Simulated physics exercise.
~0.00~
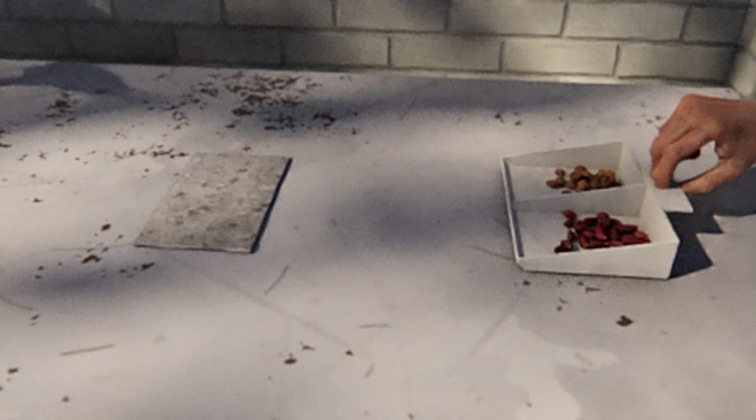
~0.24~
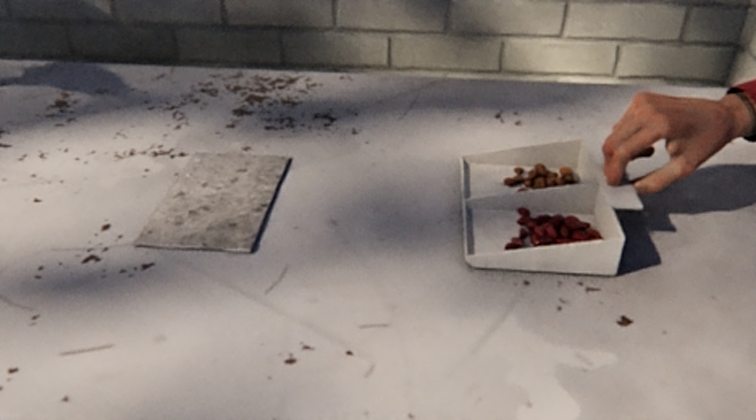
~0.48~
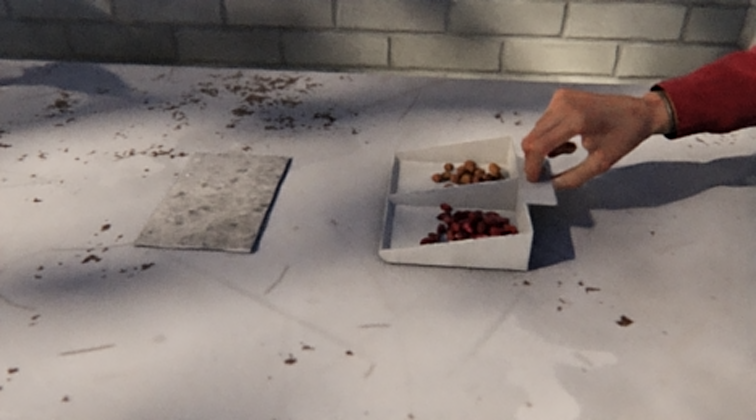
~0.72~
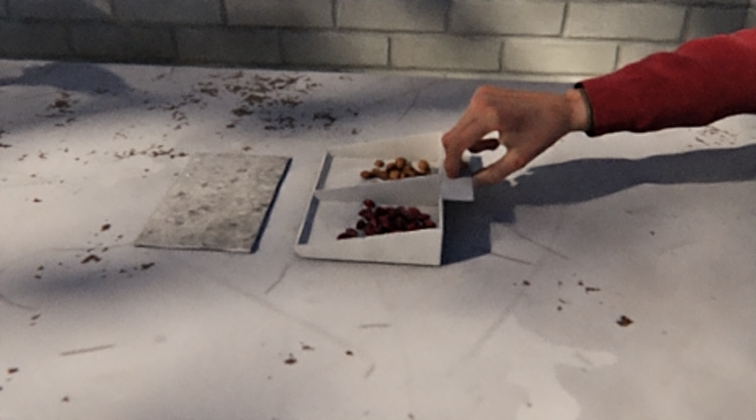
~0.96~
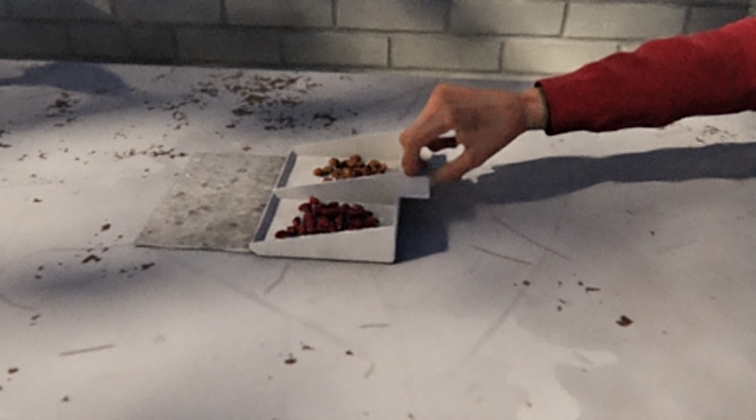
A white two-part tray holding dark red beans in front and brown nut-like pieces behind slides left across a littered grey surface, guided by a red-sleeved hand at its right end, and finishes against the edge of a flat grey slab with both lots still inside.
